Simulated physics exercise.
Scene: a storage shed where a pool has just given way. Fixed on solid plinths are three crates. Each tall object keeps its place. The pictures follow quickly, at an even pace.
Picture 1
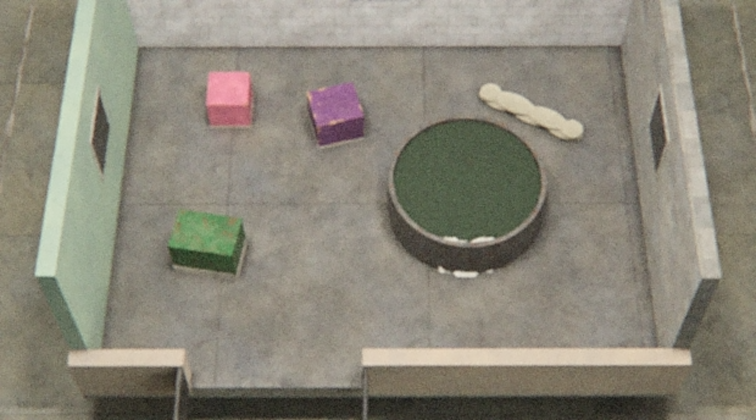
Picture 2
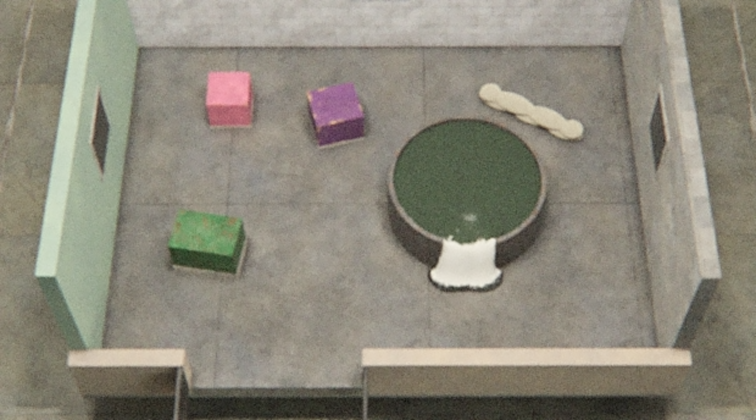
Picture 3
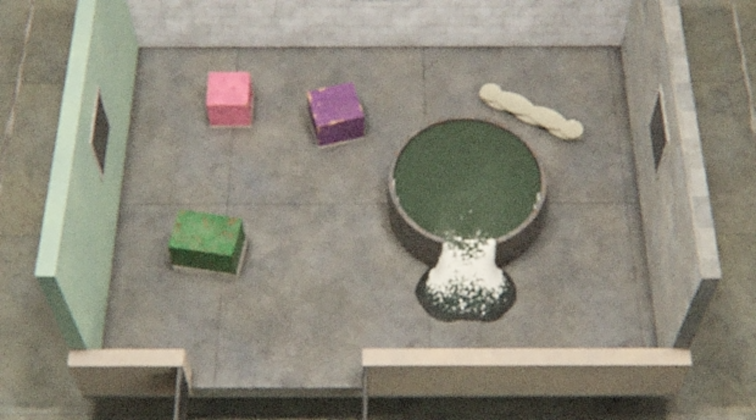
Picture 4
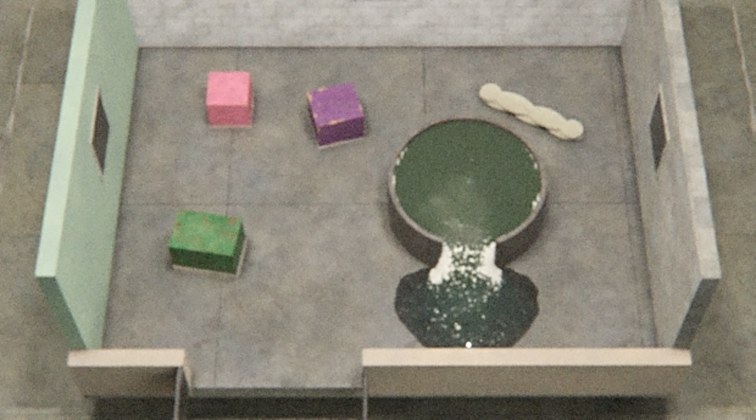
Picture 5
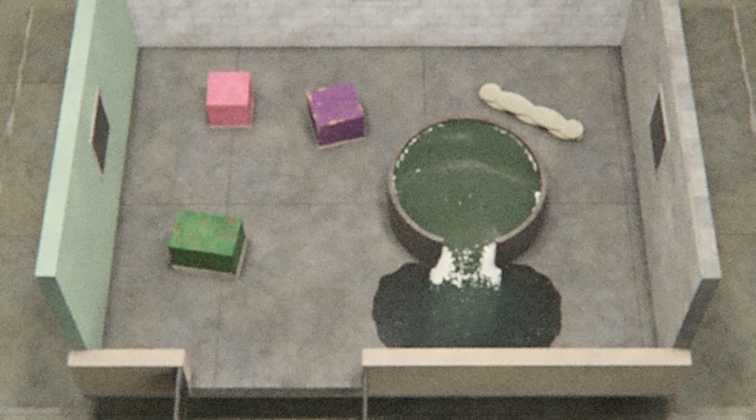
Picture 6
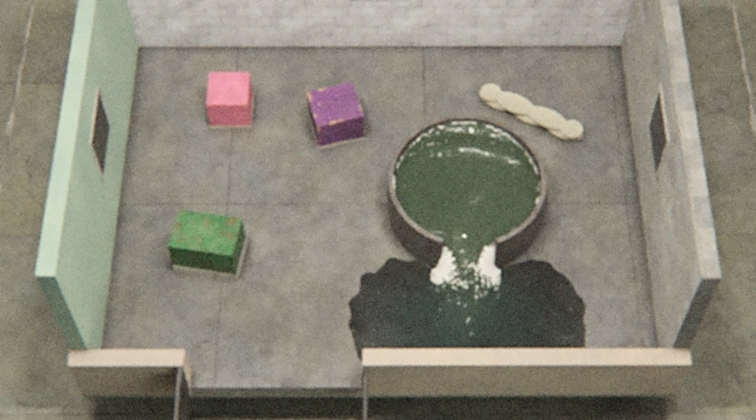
To begin with, a round tank of dark green liquid stands in a walled room with pink, purple and green blocks and a pale twisted object. White, foaming liquid then bursts from its near side, and a dark puddle spreads toward the front wall and widens left and right as the tank's surface ripples.
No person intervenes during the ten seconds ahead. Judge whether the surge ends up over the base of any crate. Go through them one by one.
The green crate keeps dry. The pink crate gets wet. The purple crate gets wet.
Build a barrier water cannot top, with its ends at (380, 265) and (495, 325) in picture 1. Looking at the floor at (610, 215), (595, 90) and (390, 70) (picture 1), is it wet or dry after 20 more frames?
Outcome by spot, in order - watered, watered, unwatered.
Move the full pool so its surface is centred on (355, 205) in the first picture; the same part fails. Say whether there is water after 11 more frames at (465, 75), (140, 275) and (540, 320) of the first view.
As listed: Dry, clear, under water.
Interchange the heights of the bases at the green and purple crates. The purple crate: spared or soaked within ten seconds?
Result: The purple crate is untouched.
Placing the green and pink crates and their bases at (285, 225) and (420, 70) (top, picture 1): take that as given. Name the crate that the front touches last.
My pick is the purple-painted one.
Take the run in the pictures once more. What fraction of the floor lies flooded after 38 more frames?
80 %, roughly.
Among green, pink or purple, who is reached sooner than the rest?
It's the crate marked green.
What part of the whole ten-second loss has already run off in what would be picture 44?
About 65 per cent.
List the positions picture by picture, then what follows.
The first picture shows the round tank at (467, 182) is whole and still.
In the second picture, water pours out at (468, 260) and has run to (433, 273).
In the third picture, water pours out at (468, 262) and has run to (438, 314).
In the fourth picture, water pours out at (468, 263) and has run to (439, 348).
In the fifth picture, water pours out at (468, 263) and has run to a hidden place.
In the sixth picture, the front is at a hidden place, out from the gap at (468, 262).
A moment on, water covers 15 % of the floor; the green crate not reached, the pink crate not reached, the purple crate not reached.
Next, water covers 25 % of the floor; the green crate not reached, the pink crate not reached, the purple crate not reached.
Then, water covers 45 % of the floor; the green crate water round its plinth, the pink crate not reached, the purple crate not reached.
Later, water covers 80 % of the floor; the green crate water round its plinth, the pink crate water round its plinth, the purple crate water round its plinth.
In the end, water covers 95 % of the floor; the green crate stayed above the water, the pink crate was topped, the purple crate was topped.
